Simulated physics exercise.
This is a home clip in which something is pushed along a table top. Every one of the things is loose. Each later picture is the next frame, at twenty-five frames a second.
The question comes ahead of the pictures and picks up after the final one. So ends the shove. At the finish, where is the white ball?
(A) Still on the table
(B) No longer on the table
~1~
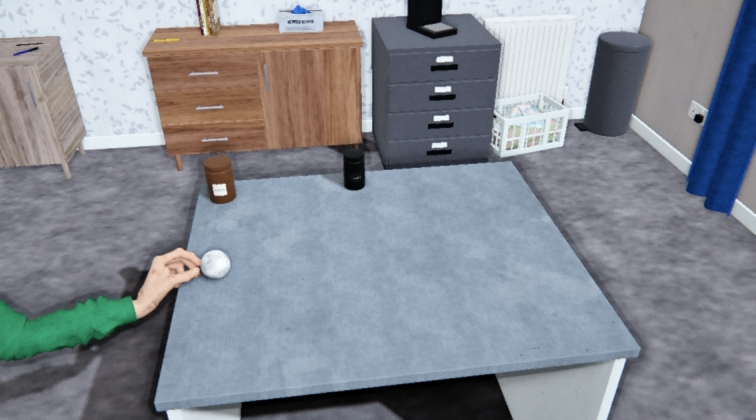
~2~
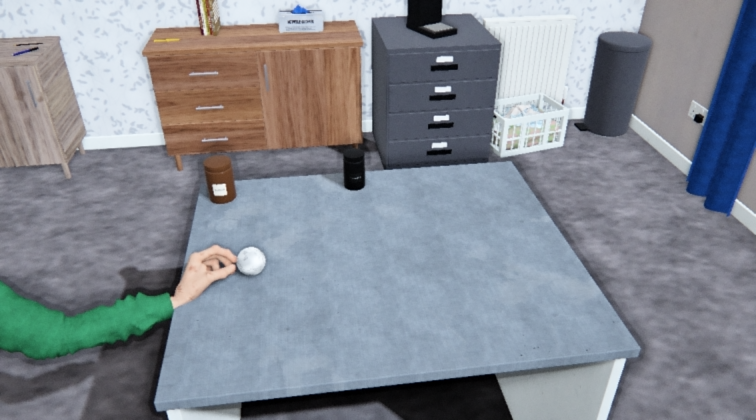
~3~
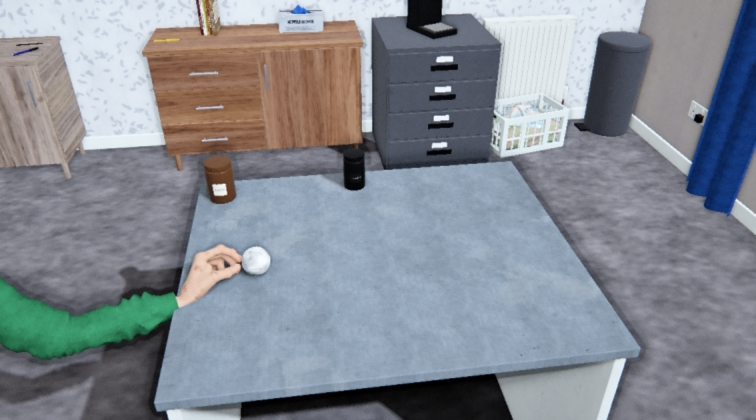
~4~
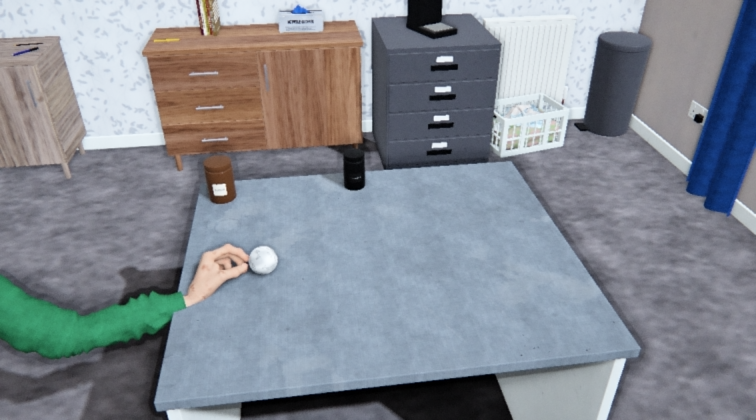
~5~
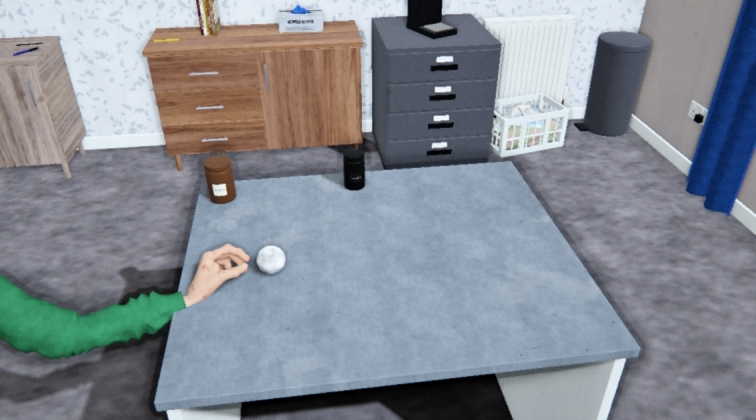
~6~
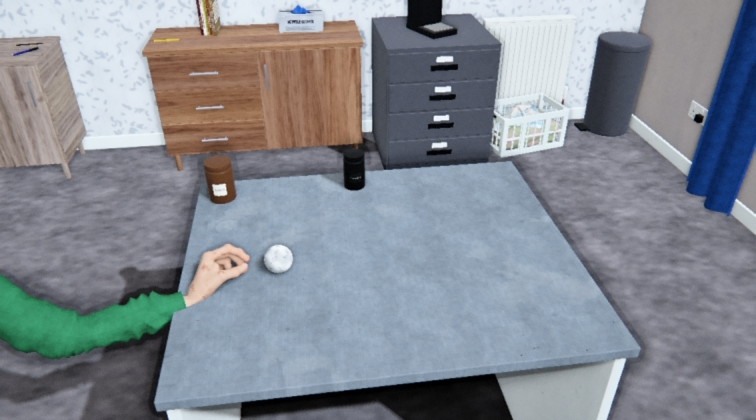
The answer is A.
Then, 0.20 s later than the last frame, white ball moved well along near (310, 256).
Then, 0.40 s later than the last frame, white ball moved well along near (331, 255).
When it is over, moved from the start, white ball. End places, in pixels of the last picture, white ball near (344, 253).
